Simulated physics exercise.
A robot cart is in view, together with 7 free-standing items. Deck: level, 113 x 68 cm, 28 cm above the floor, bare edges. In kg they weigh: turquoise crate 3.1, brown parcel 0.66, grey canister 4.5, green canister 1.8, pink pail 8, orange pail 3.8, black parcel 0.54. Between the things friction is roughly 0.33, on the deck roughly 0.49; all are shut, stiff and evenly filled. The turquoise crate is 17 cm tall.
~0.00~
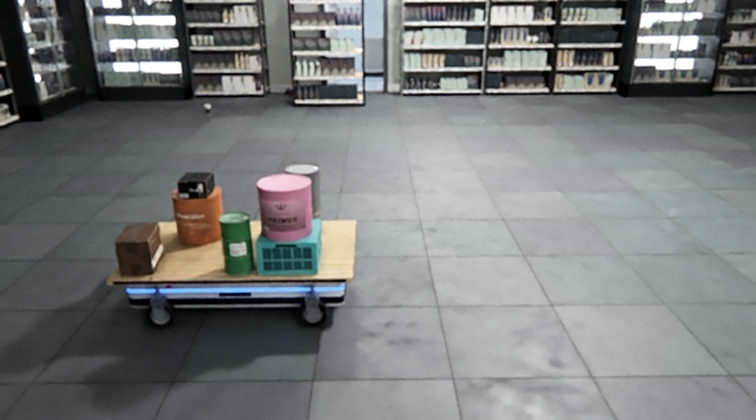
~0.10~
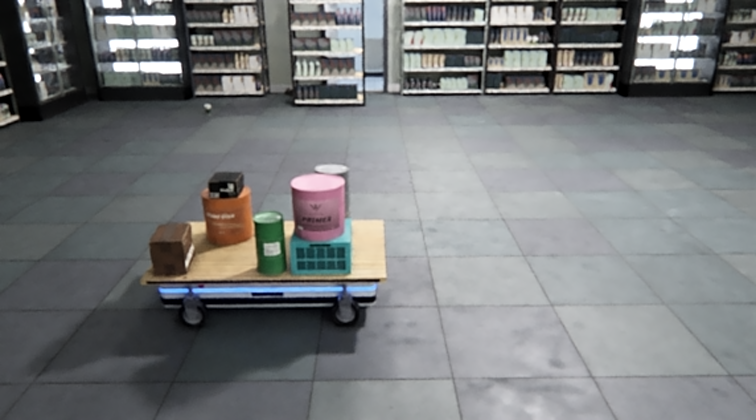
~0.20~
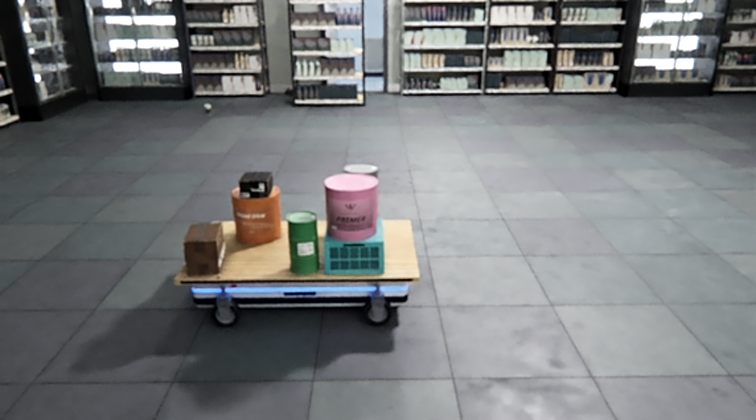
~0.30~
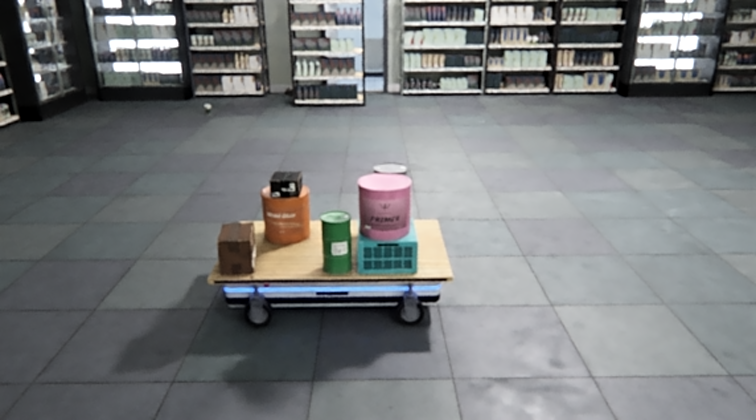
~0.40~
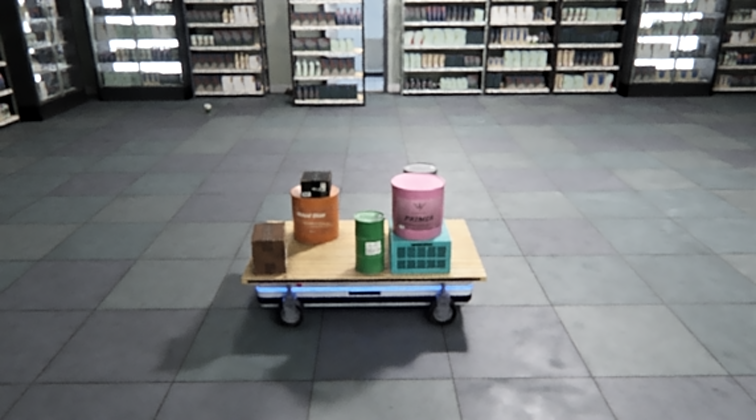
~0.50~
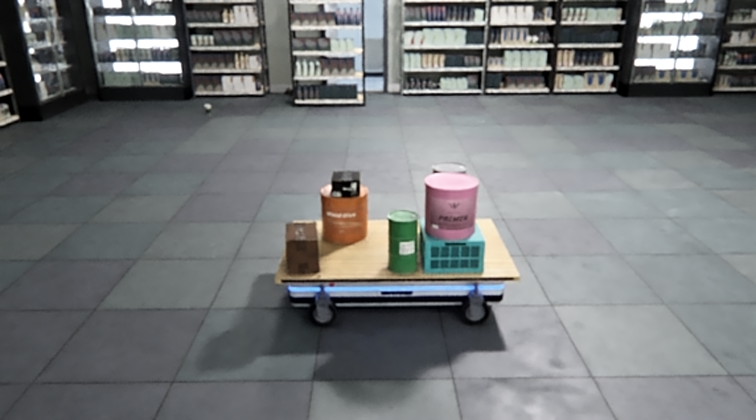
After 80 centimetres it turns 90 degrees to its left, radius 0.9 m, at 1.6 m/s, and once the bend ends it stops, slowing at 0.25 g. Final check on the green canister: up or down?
Down.
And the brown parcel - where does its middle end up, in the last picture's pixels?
In the last picture it sits around (504, 153).
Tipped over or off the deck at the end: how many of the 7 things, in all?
That makes 3.
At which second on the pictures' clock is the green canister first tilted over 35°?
About 1.1 seconds.
By 1.10 s, cart 176 cm along, turned 52°; green canister and pink pail now off the deck; grey canister 21 cm from its spot; turquoise crate 4 cm from its spot.
By 1.60 s, cart 256 cm along, turned 90°; grey canister tilted 17°; turquoise crate 3 cm from its spot.
When it is over (2.7 s), off the deck and tipped over, grey canister, green canister and pink pail; the other 4 within 10 cm of the start.
